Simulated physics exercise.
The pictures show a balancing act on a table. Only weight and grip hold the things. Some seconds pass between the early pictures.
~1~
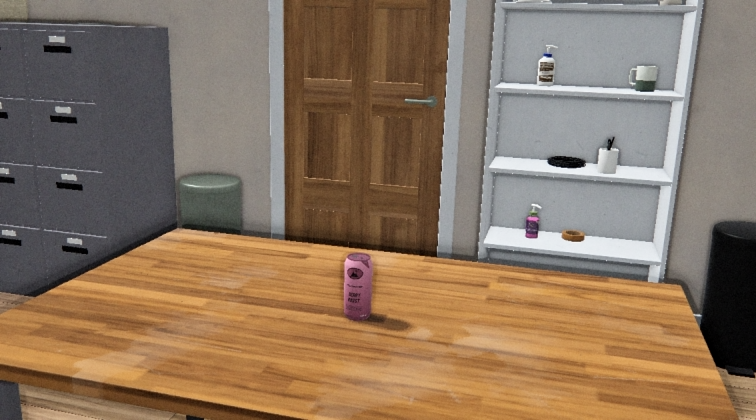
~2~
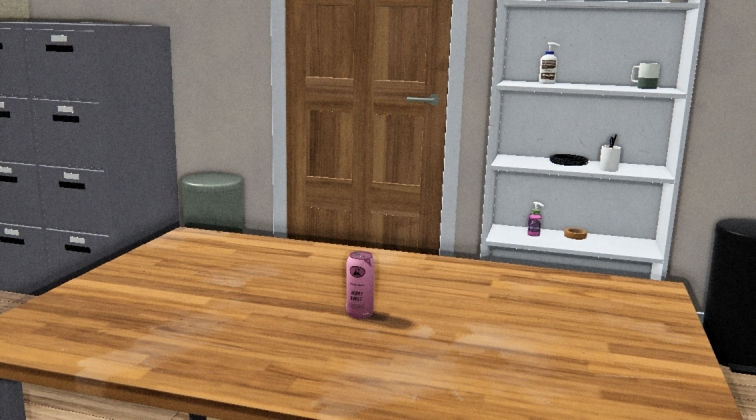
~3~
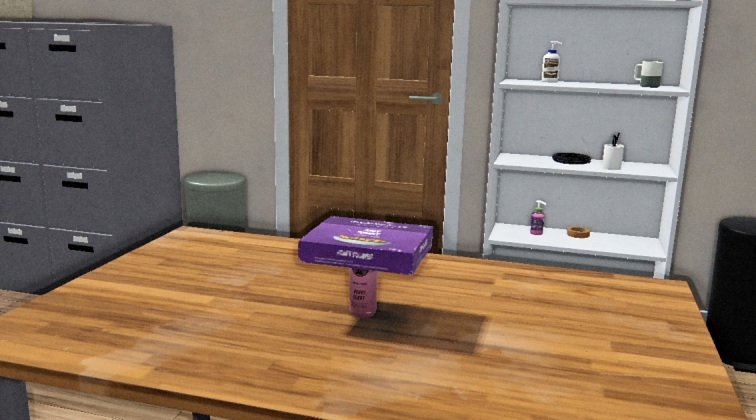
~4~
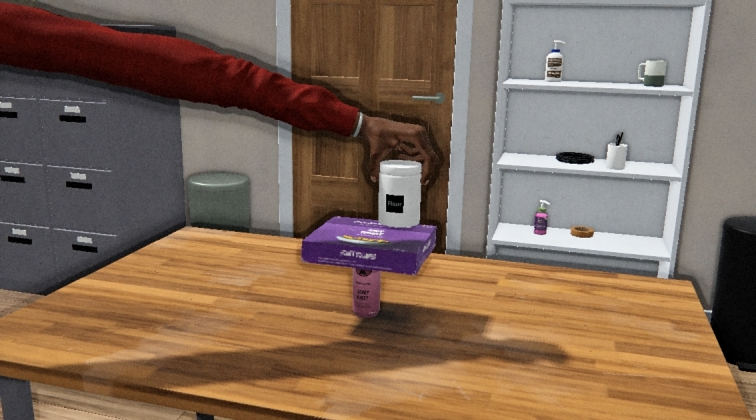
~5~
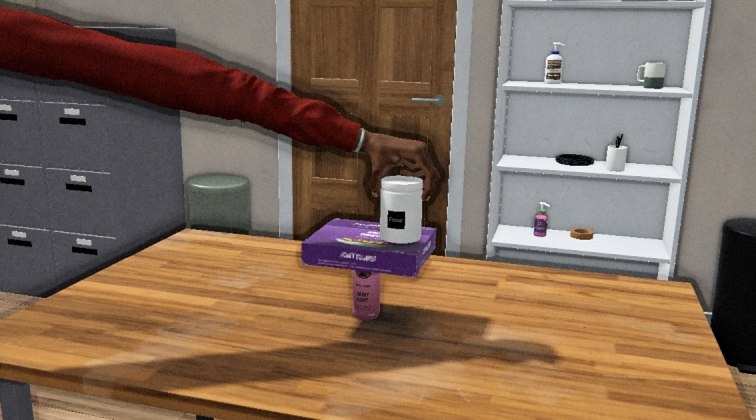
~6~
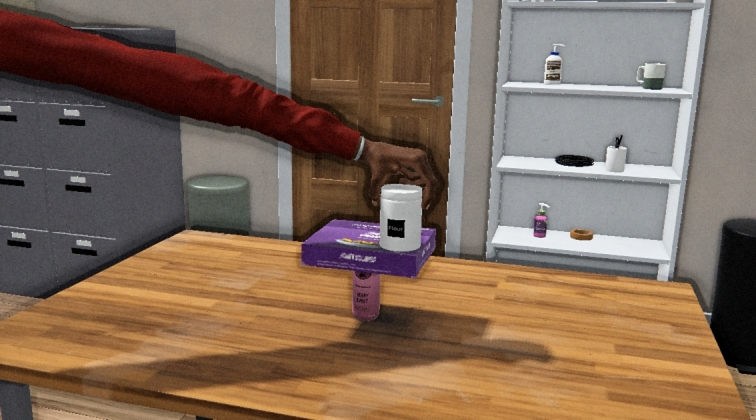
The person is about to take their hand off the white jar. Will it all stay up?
As it turns out, it loses its balance.
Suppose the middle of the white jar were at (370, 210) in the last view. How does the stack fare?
Then it keeps its balance.
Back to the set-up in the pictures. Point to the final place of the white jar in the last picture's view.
Around (567, 406).
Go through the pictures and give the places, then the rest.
In the first picture, the last thing is not in view yet.
In the second picture, the last thing is not in view yet.
In the third picture, the last thing is not in view yet; purple packet (368, 243).
The fourth picture shows still above its spot; white jar (400, 193); purple packet (372, 243).
The fifth picture shows still above its spot; white jar (401, 209); purple packet (371, 245).
The sixth picture shows set down, still held; white jar (401, 217); purple packet (371, 246).
Then, 0.50 s on from there, purple packet and white jar now fallen.
Then, 1.30 s on from there, pink can shifted about its own width.
In the end, fallen, purple packet, white jar and pink can. At the end, from the last picture's camera, white jar near (567, 406). The stack comes apart.
